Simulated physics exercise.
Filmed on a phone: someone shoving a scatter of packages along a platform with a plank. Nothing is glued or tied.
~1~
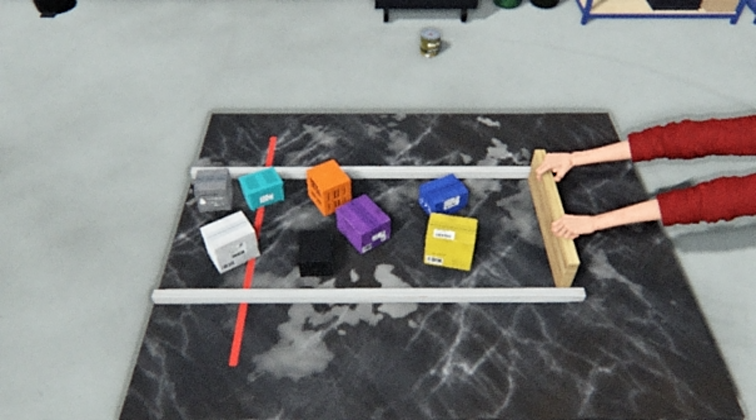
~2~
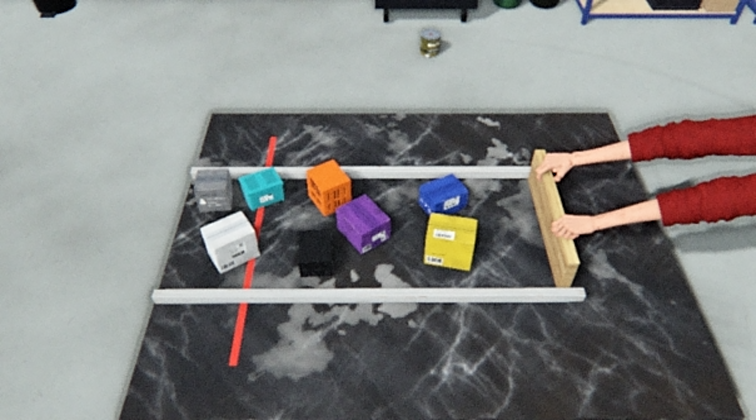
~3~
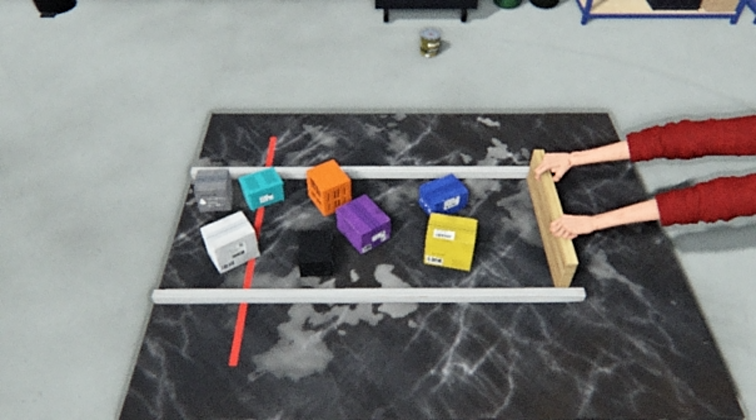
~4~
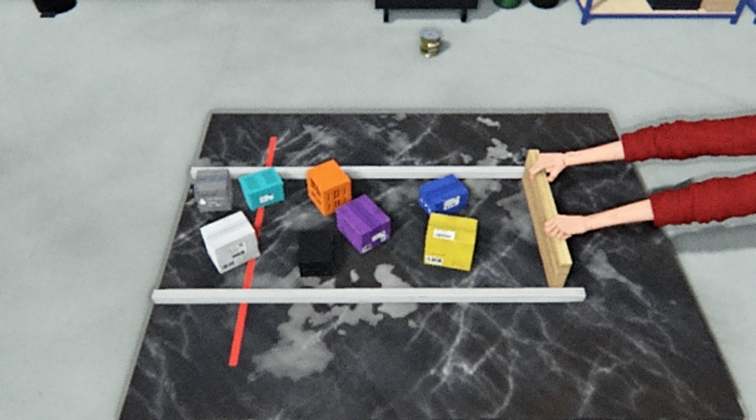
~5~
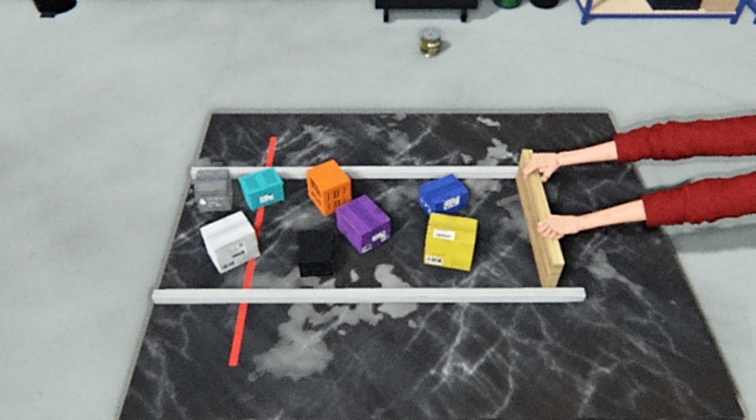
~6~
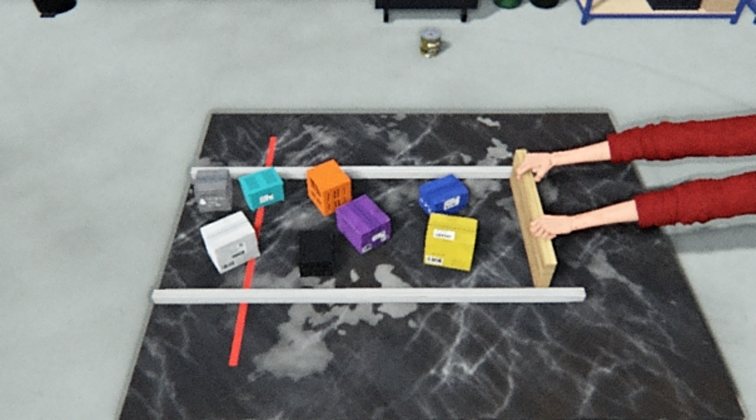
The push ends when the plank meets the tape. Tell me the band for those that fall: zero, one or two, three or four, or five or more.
Here the number that fall off is three or four.
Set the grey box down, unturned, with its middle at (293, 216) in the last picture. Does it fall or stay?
It does not fall.
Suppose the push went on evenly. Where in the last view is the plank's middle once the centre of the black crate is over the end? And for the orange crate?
About (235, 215), and (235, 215) for the other.
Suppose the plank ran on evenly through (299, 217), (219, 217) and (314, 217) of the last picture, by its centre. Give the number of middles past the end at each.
In that order 1, 5 and 0.
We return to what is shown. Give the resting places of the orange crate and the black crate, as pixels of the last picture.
First (208, 183), then (188, 253).
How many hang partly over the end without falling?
Overhanging: 0.
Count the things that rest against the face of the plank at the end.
3 of them.
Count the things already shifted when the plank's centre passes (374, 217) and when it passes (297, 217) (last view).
At the one place 5, at the other 8.
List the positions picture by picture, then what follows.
The first picture shows grey box (214, 190); white parcel (231, 242); turquoise tote (262, 189); plank (551, 216); tape (257, 232).
The second picture shows white parcel (231, 242); yellow parcel (450, 242).
The third picture shows turquoise tote (262, 189); blue box (443, 197).
The fourth picture shows grey box (214, 190); purple parcel (363, 224).
The fifth picture shows white parcel (231, 242); plank (537, 216).
The sixth picture shows grey box (214, 190); white parcel (231, 242); turquoise tote (262, 189); plank (530, 216); tape (257, 232).
A little later, none off yet; grey box at rest near (214, 190); white parcel at rest near (231, 242); turquoise tote at rest near (262, 189).
When it is over, the number that fall off is three or four; down, turquoise tote, white parcel and grey box.
